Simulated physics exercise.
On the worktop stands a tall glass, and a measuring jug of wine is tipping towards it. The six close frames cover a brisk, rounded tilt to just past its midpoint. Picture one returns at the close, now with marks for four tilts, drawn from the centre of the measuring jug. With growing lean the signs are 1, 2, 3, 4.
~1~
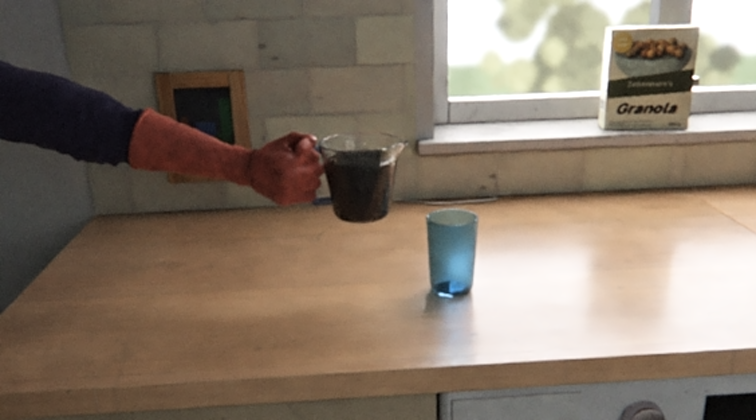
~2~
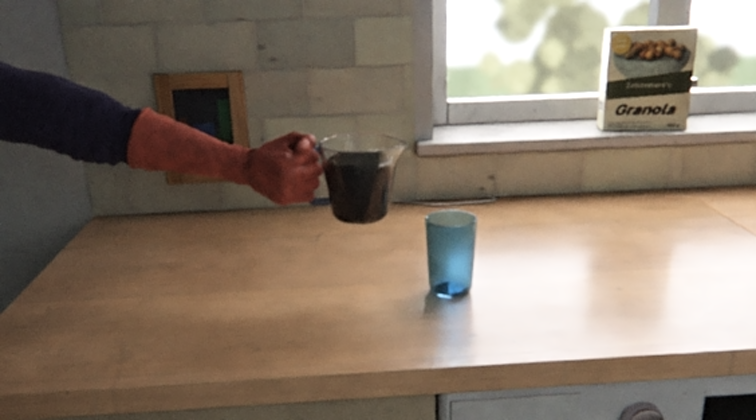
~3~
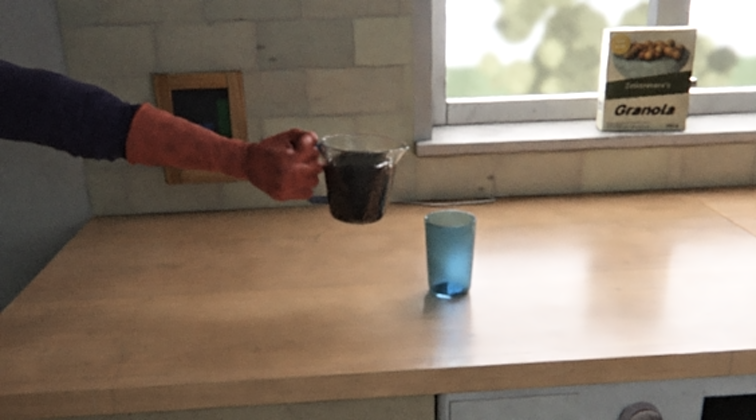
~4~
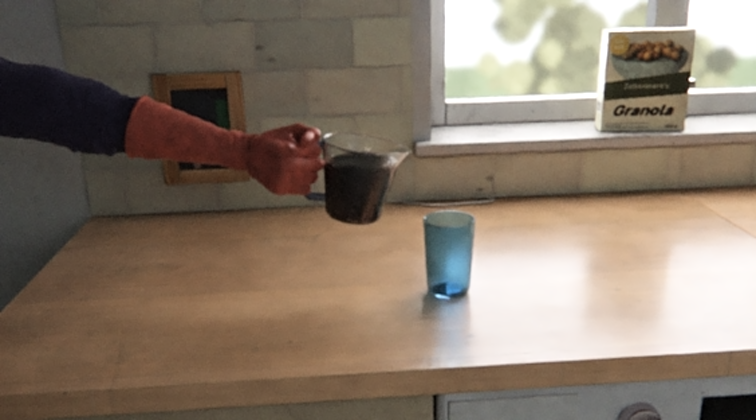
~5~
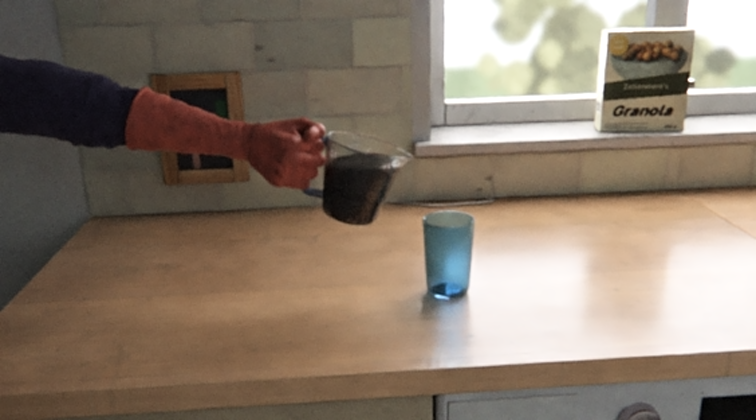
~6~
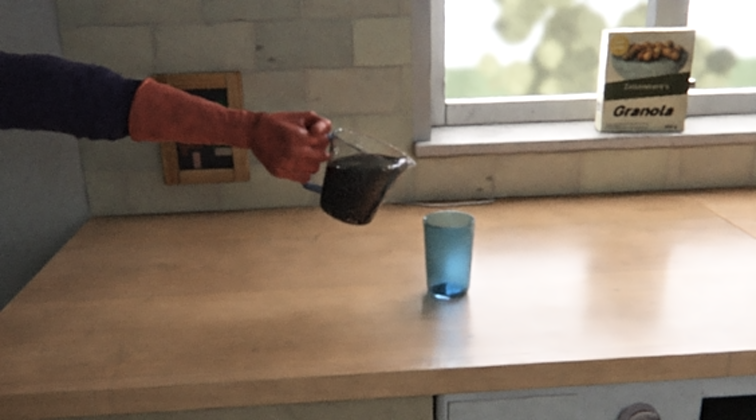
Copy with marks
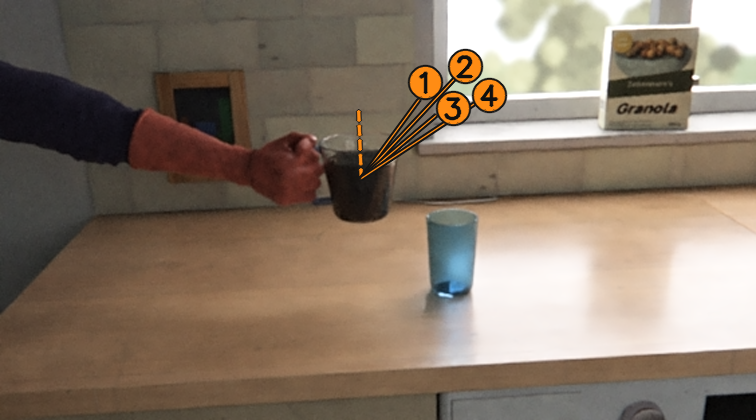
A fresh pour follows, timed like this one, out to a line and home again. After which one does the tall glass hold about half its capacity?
3.
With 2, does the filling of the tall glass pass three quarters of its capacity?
No.
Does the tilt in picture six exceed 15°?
Yes.
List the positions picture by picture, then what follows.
In the first picture, upright, lip at (407, 142); rim of the tall glass round (452, 217); nothing has left yet.
In the second picture, upright, lip at (407, 144); nothing has left yet.
In the third picture, tipped about 5°, lip at (408, 147); nothing has left yet.
In the fourth picture, tipped about 10°, lip at (409, 151); nothing has left yet.
In the fifth picture, tipped about 16°, lip at (412, 157); nothing has left yet.
In the sixth picture, tipped about 23°, lip at (414, 163); nothing has left yet.
In orange, 1 at (419, 99); 2 at (454, 79); 3 at (435, 115); 4 at (474, 103).
For mark 1, the tall glass ends with about 22 % of what it can hold.
For mark 2, the tall glass ends with about 36 % of what it can hold.
For mark 3, the tall glass ends with about 51 % of what it can hold.
For mark 4, the tall glass ends with about 69 % of what it can hold.
